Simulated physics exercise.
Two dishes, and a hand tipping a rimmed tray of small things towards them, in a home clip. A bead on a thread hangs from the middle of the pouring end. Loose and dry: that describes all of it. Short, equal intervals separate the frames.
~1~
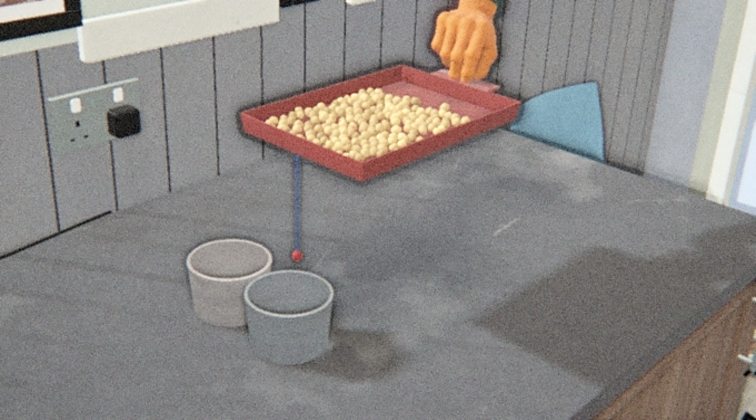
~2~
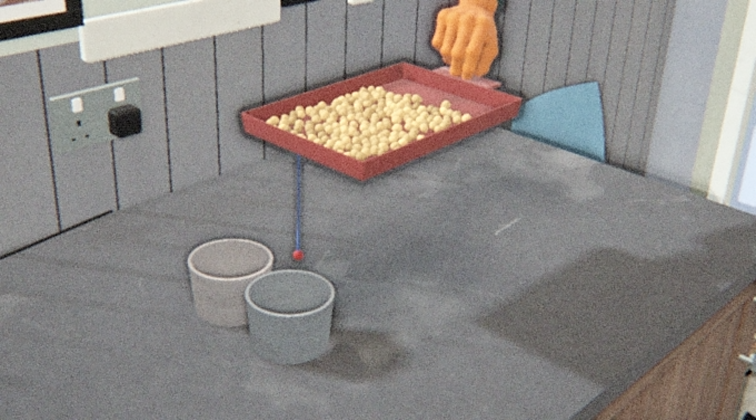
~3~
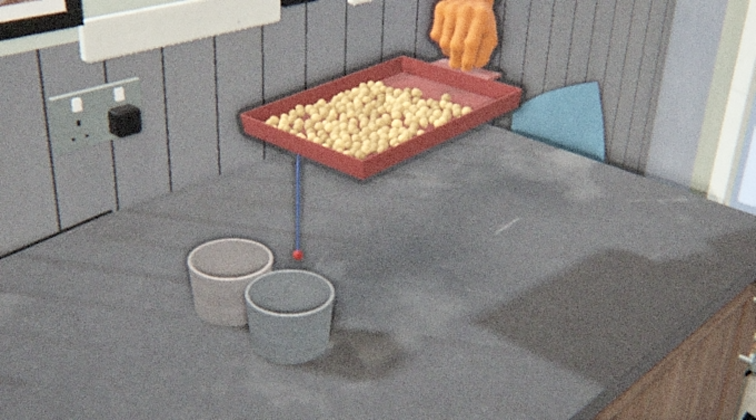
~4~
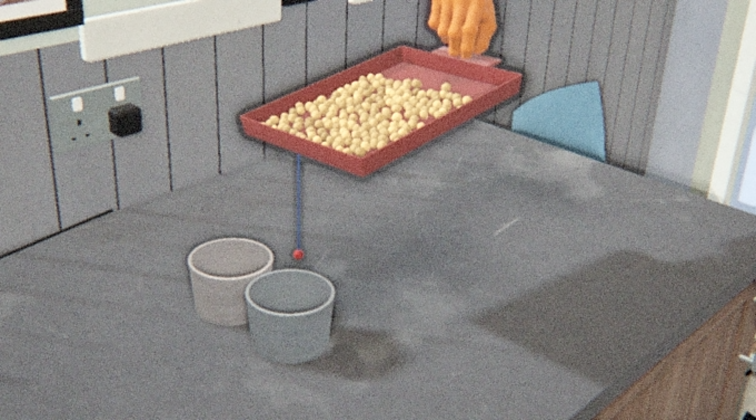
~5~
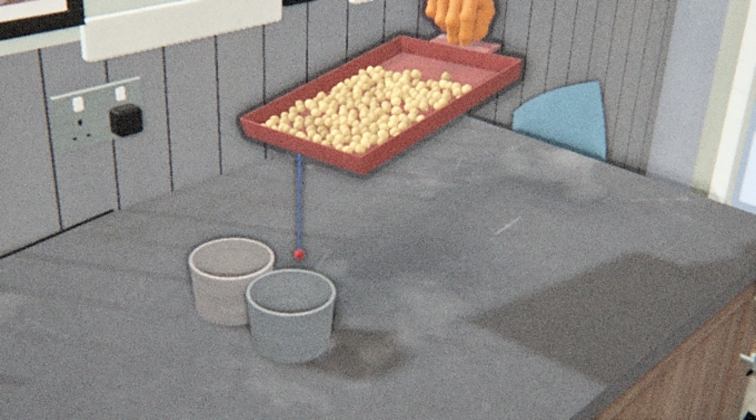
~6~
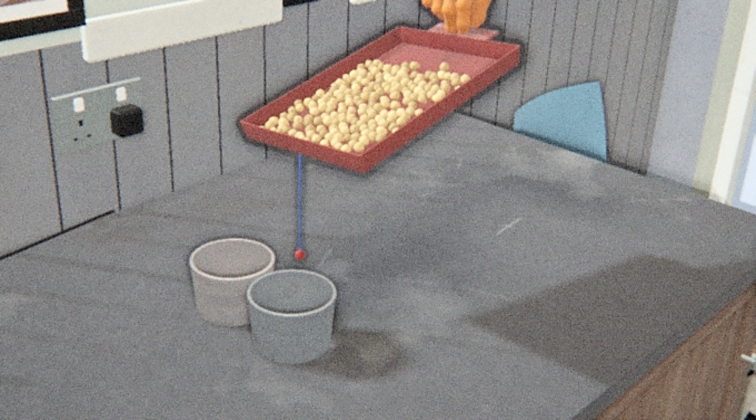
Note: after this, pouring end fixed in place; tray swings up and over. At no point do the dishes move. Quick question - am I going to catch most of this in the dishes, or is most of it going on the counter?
You'll catch most of it in the dishes.
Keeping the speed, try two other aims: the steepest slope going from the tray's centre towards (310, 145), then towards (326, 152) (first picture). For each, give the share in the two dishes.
For the first it's near 70 %, for the second near 60 %.
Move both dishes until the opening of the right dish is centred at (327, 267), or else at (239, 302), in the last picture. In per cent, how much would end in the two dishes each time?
In the first position around 20 percent, in the second around 20 percent.
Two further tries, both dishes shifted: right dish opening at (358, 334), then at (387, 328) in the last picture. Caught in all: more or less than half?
The first try: Less than half. The second: The smaller part.
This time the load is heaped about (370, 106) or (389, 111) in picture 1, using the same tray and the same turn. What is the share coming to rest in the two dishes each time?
First some 70, then 80 per cent.
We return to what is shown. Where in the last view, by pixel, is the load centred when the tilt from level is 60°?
The load is centred around (305, 92).
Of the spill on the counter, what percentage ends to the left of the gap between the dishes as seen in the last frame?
Near 80 in a hundred.
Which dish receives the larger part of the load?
Winning side: Left of the pair.
Just after the last frame, tray tipped steeply; every one on the tray.
A moment on, tray tipped past a quarter turn; almost all on the tray; just a few in the air.
Further on, tray tipped past a quarter turn; about a tenth in the right dish; roughly two thirds in the left dish; roughly a quarter outside both.
When it is over, tray tipped past a quarter turn; about a tenth in the right dish; roughly two thirds in the left dish; roughly a quarter outside both.
